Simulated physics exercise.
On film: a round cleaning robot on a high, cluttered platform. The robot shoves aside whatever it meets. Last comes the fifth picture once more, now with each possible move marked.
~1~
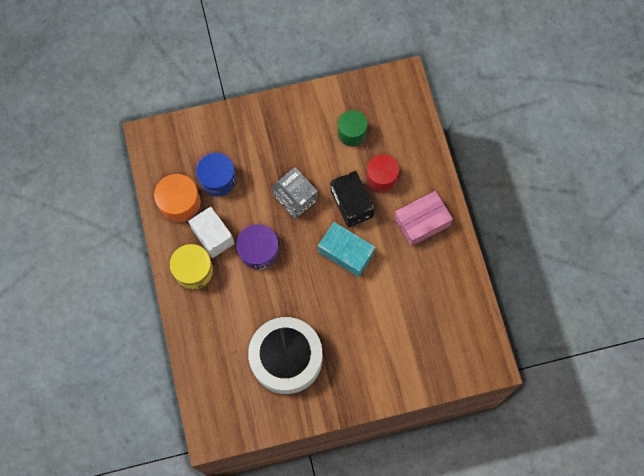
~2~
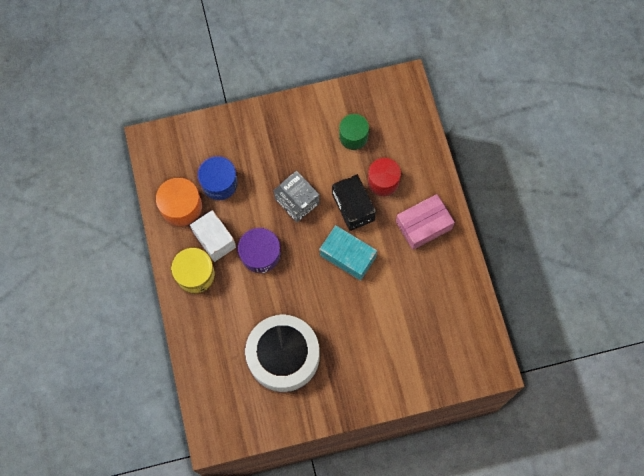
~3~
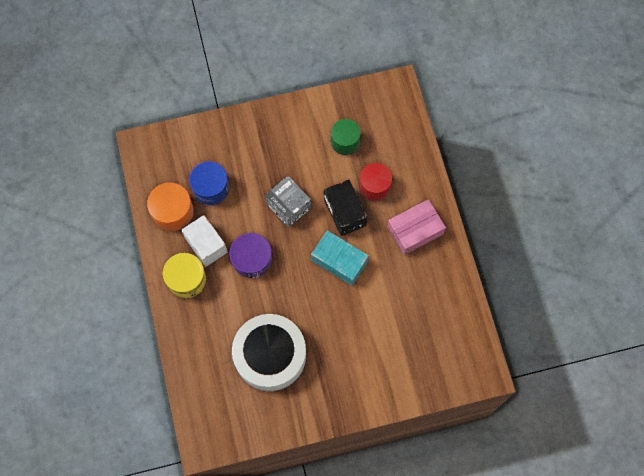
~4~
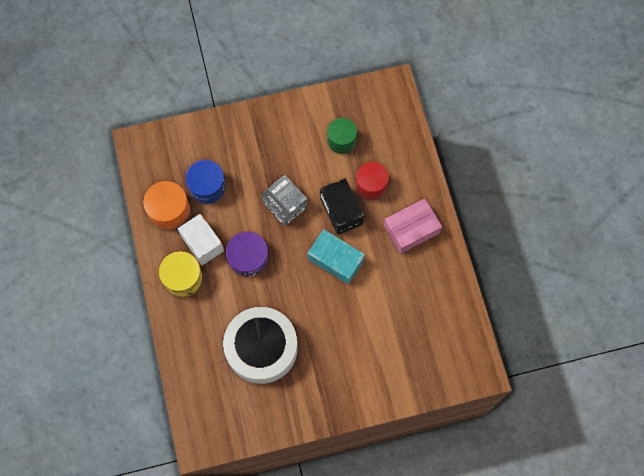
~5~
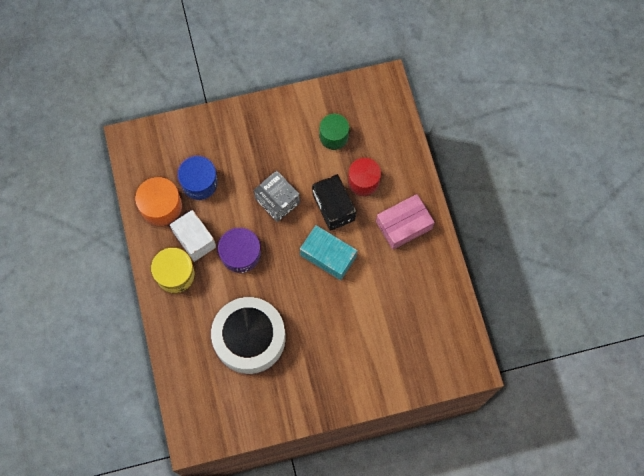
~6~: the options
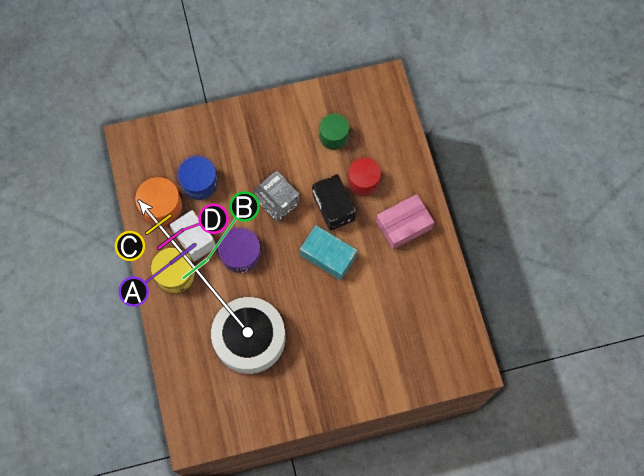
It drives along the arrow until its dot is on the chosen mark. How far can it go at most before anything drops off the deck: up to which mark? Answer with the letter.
At A, and not beyond.
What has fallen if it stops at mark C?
The yellow pail goes over.
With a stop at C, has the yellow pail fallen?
Yes.
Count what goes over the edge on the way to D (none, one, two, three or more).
One.
On the marked copy, A at (183, 254); B at (195, 269); C at (159, 224); D at (171, 239); the arrow from (248, 332) to (139, 201); the white dot at (248, 332).
With A. Early on, robot (224, 306); yellow pail (174, 271); orange canister (159, 202).
Further on, robot (200, 277); yellow pail (151, 254); white crate (192, 226).
At the end, robot (185, 258); yellow pail (132, 243); orange canister (156, 197); nothing has fallen.
As for the rest, B is safe but short; C drops the yellow pail; D drops the yellow pail.
